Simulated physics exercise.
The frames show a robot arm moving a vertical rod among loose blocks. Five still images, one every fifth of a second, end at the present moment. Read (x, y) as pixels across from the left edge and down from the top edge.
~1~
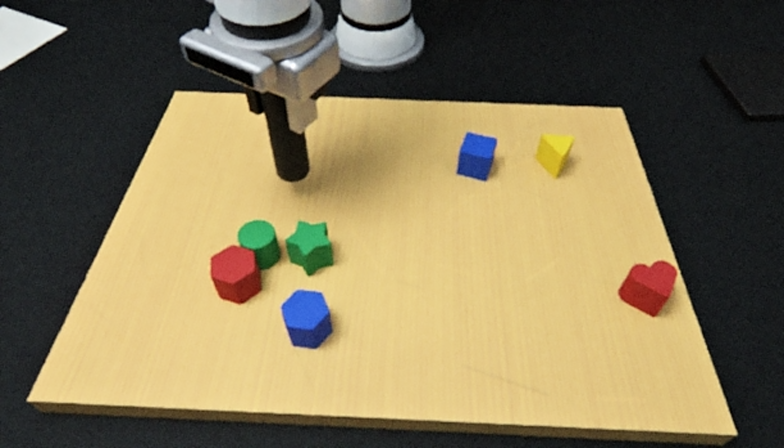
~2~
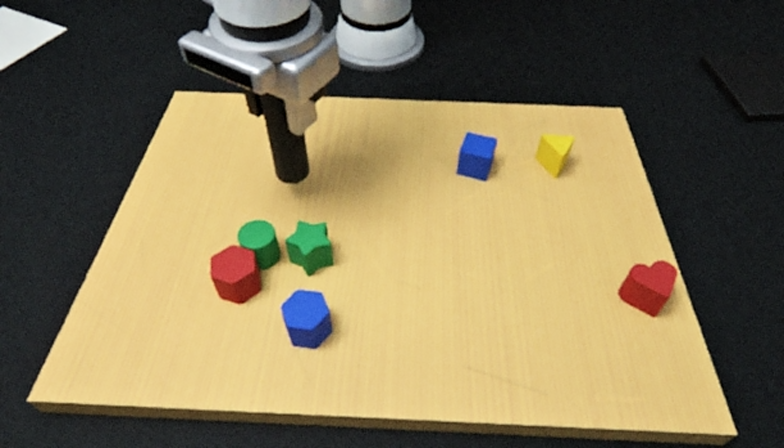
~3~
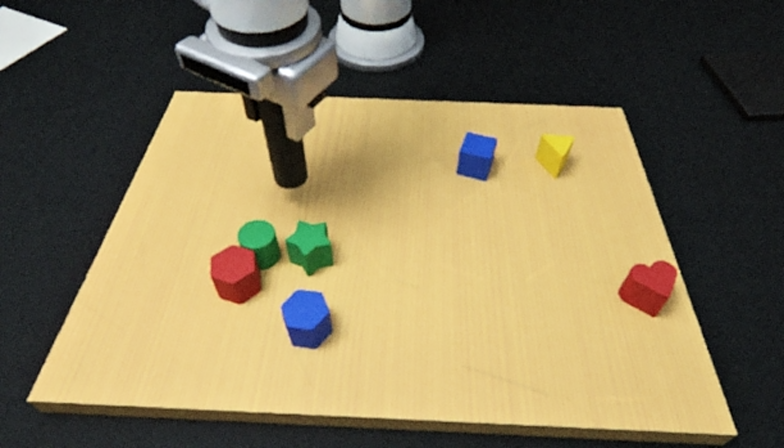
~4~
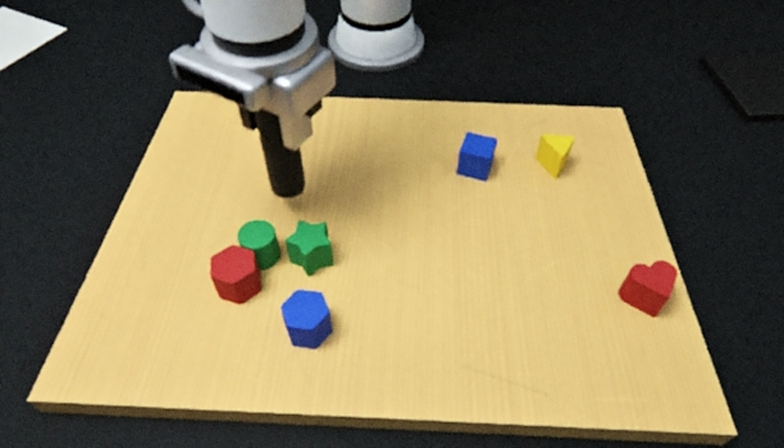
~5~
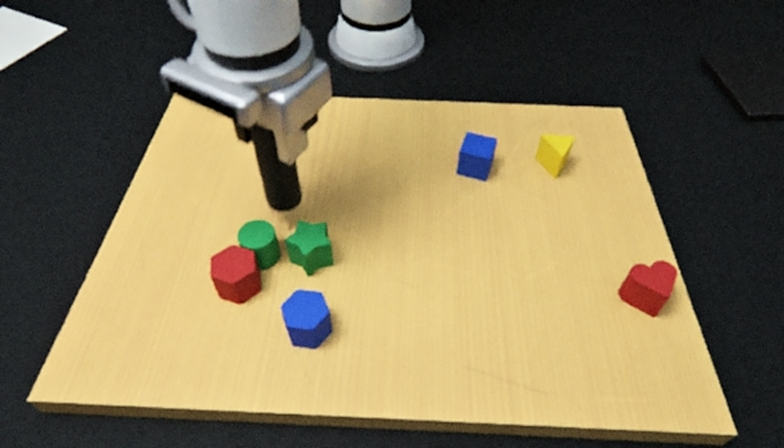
The footage shows a robot arm holding a dark vertical rod above a wooden board of scattered coloured blocks; the rod moves slightly toward the viewer, nearing the green disc and green star, while the blocks stay still.
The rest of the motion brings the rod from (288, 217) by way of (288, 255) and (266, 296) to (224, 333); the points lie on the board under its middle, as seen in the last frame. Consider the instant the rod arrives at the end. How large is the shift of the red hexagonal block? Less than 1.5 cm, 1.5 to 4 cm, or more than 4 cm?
It moves more than 4 cm.
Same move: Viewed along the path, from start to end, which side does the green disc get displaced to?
Facing the way the path runs, start to end, you'll find the green disc has shifted right.
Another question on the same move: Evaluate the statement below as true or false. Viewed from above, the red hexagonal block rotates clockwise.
False.
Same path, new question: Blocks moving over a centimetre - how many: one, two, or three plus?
It shifts three blocks or more.
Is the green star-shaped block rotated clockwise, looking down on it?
It seems not.
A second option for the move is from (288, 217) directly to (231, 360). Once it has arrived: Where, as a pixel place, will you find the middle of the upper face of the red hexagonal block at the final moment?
It should be at (133, 347) by then.
What follows on the original path. One third of the way, rod (284, 239); red hexagonal block (215, 278); green disc (247, 249); green star-shaped block (315, 243).
Two thirds of the way, rod (261, 281); red hexagonal block (180, 292), turned 45° anticlockwise; green disc (221, 269); green star-shaped block (315, 247), turned 25° anticlockwise.
At the end, rod (217, 318); red hexagonal block (168, 293), turned 65° anticlockwise; green disc (212, 273); blue hexagonal block unmoved; green star-shaped block (315, 247), turned 25° anticlockwise.
